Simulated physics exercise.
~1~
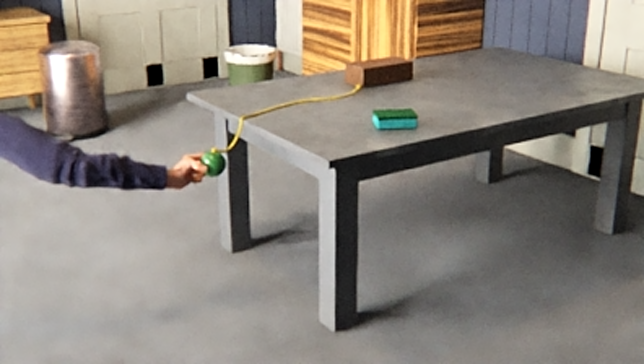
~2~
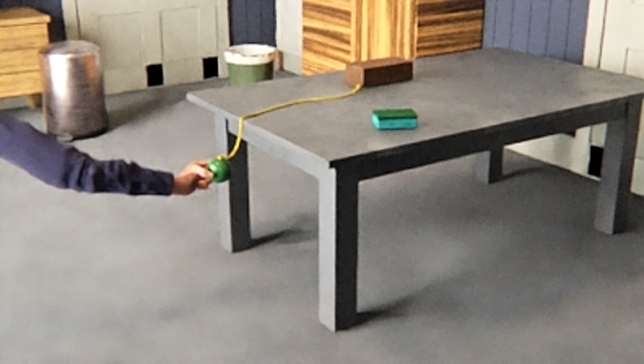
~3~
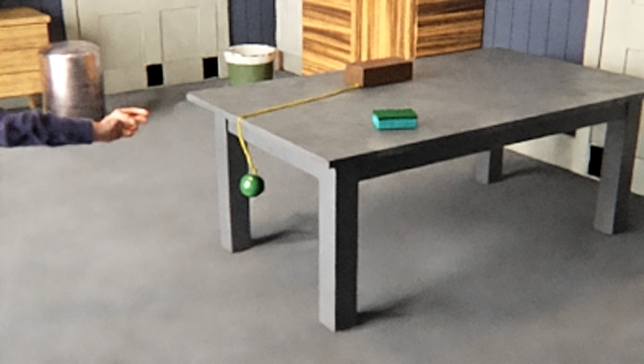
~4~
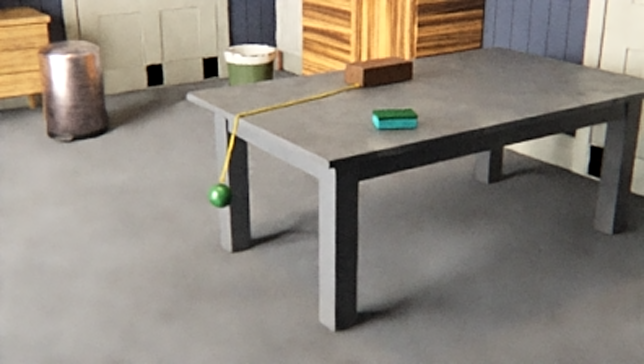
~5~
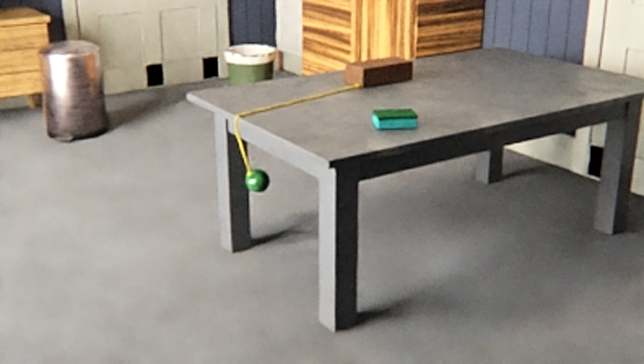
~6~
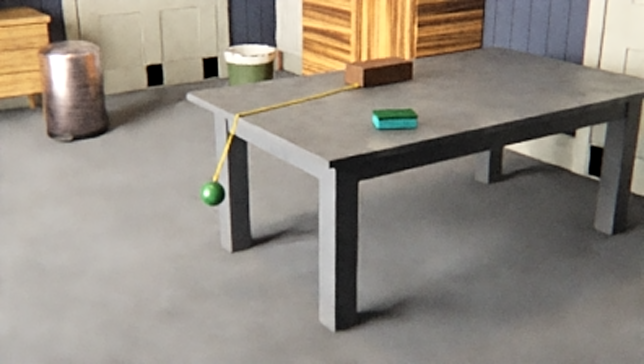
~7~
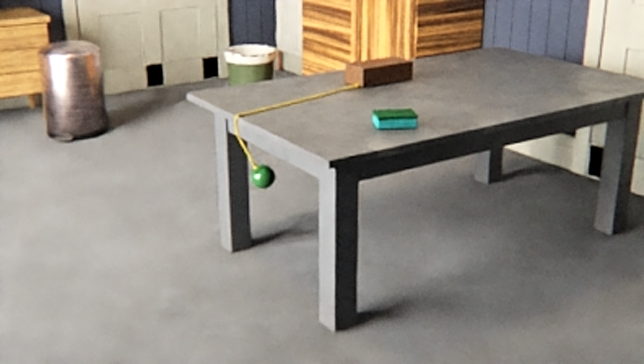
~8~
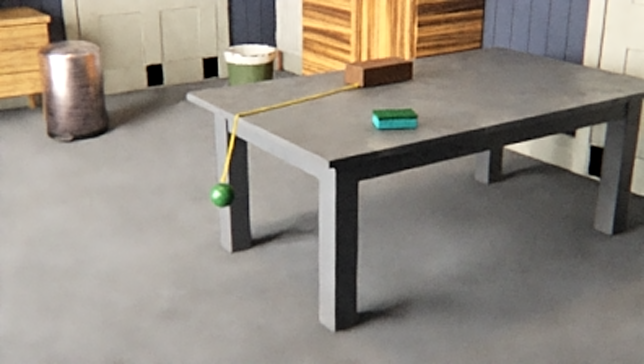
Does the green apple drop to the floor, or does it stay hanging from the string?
The green apple stays hanging in the air on its string. The sponge remains in its place on the table.
